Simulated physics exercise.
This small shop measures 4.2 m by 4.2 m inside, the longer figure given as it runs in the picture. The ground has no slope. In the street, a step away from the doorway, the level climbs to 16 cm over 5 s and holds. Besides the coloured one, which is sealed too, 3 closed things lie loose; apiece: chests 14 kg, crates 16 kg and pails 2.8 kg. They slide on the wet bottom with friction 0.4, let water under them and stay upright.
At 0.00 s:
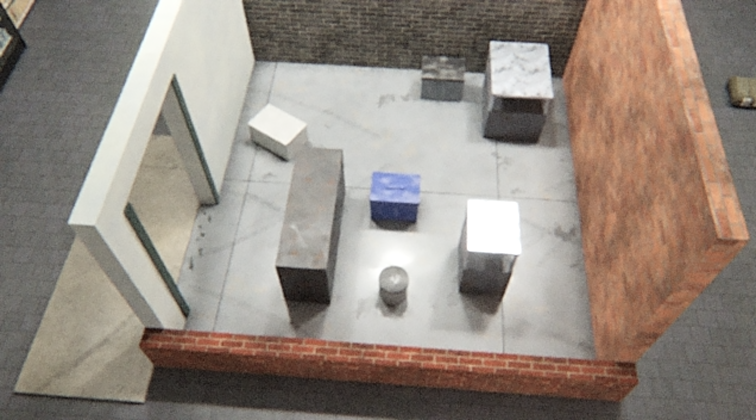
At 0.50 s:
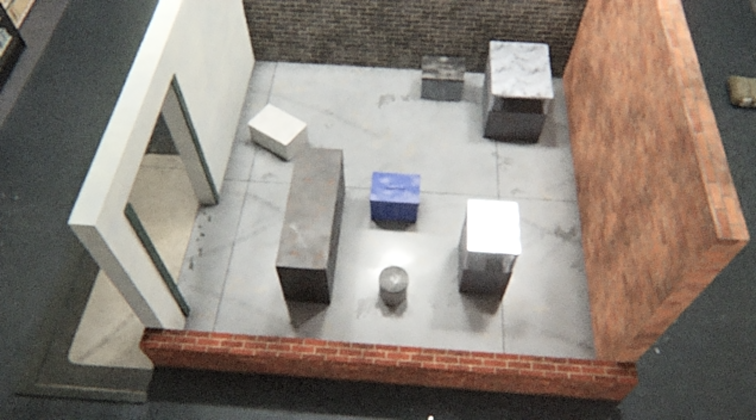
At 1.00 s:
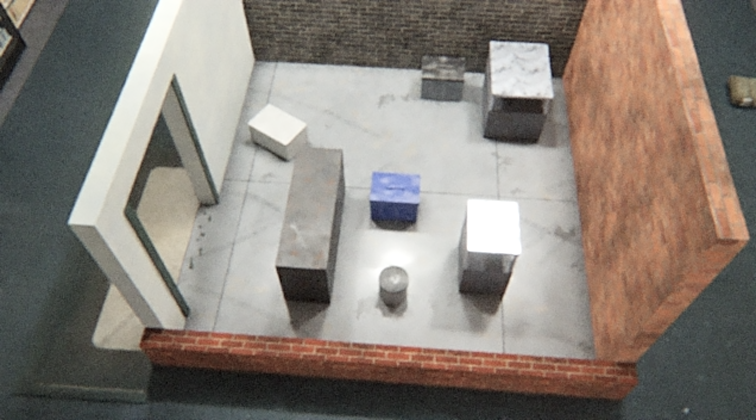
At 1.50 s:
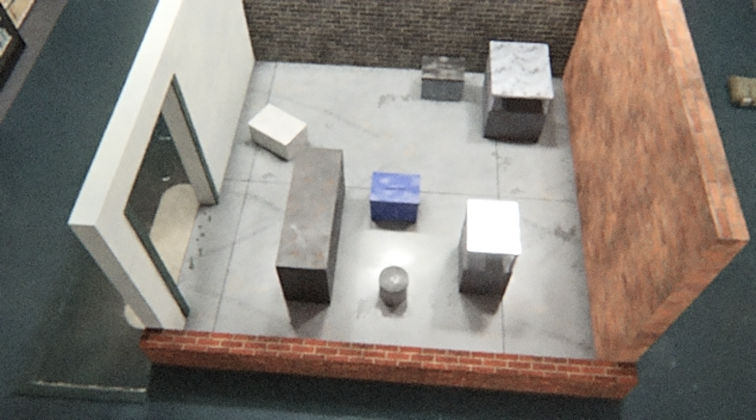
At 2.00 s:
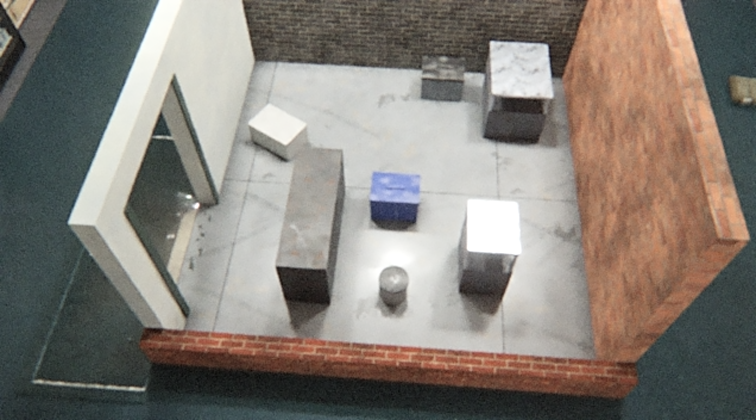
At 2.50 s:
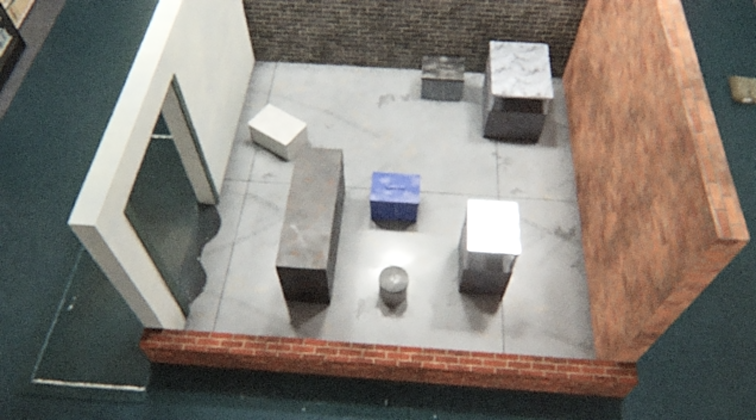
Dark water spread across the street outside the small shop, gradually covering the pale ground by the left doorway and just edging over the threshold, while the blue chest and everything around it stayed still.
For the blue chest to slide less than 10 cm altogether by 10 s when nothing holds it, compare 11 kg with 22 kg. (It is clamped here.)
Verdict: The lower weight is enough.
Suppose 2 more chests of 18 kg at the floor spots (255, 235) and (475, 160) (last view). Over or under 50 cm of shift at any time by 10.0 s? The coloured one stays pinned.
In turn: Past it, less.
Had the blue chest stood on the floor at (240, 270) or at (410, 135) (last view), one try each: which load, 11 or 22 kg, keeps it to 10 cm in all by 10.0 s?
In turn: Neither is enough; either load holds.
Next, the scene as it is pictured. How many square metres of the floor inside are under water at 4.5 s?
About 2.0 m2.
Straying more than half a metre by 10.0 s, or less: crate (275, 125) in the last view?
Answer: Past it.
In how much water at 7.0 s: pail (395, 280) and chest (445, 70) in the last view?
Roughly 2 and 1 cm.
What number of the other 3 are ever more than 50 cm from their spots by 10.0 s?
1 of them.
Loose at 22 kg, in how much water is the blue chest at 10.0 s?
About 1 cm.
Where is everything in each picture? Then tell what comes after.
The first frame shows the blue chest at (396, 187) rests on the ground; water covers 0.0 m2; 0 of 4 have shifted.
The second frame shows the blue chest at (396, 187), on the bottom; water covers 0.0 m2; 0 of 4 have shifted.
The third frame shows the blue chest at (396, 187) rests on the ground; water covers 0.0 m2; 0 of 4 have shifted.
The fourth frame shows the blue chest at (396, 187), on the bottom; 0.0 m2 under water; 0 of 4 have shifted.
The fifth frame shows the blue chest at (396, 187), on the bottom; 0.0 m2 under water; 0 of 4 have shifted.
The sixth frame shows the blue chest at (396, 187) rests on the ground; 0.0 m2 under water; 0 of 4 have shifted.
After 3.5 s the blue chest would be 0 cm from its start with 11 kg and 0 cm from its start with 22 kg; 0 cm of water round it then.
After 4.5 s the blue chest would be 0 cm from its start with 11 kg and 0 cm from its start with 22 kg; 0 cm of water round it then.
After 7.0 s the blue chest would be 0 cm from its start with 11 kg and 0 cm from its start with 22 kg; 0 cm of water round it then.
After 10.0 s the blue chest would be 0 cm from its start with 11 kg and 0 cm from its start with 22 kg; 1 cm of water round it then.
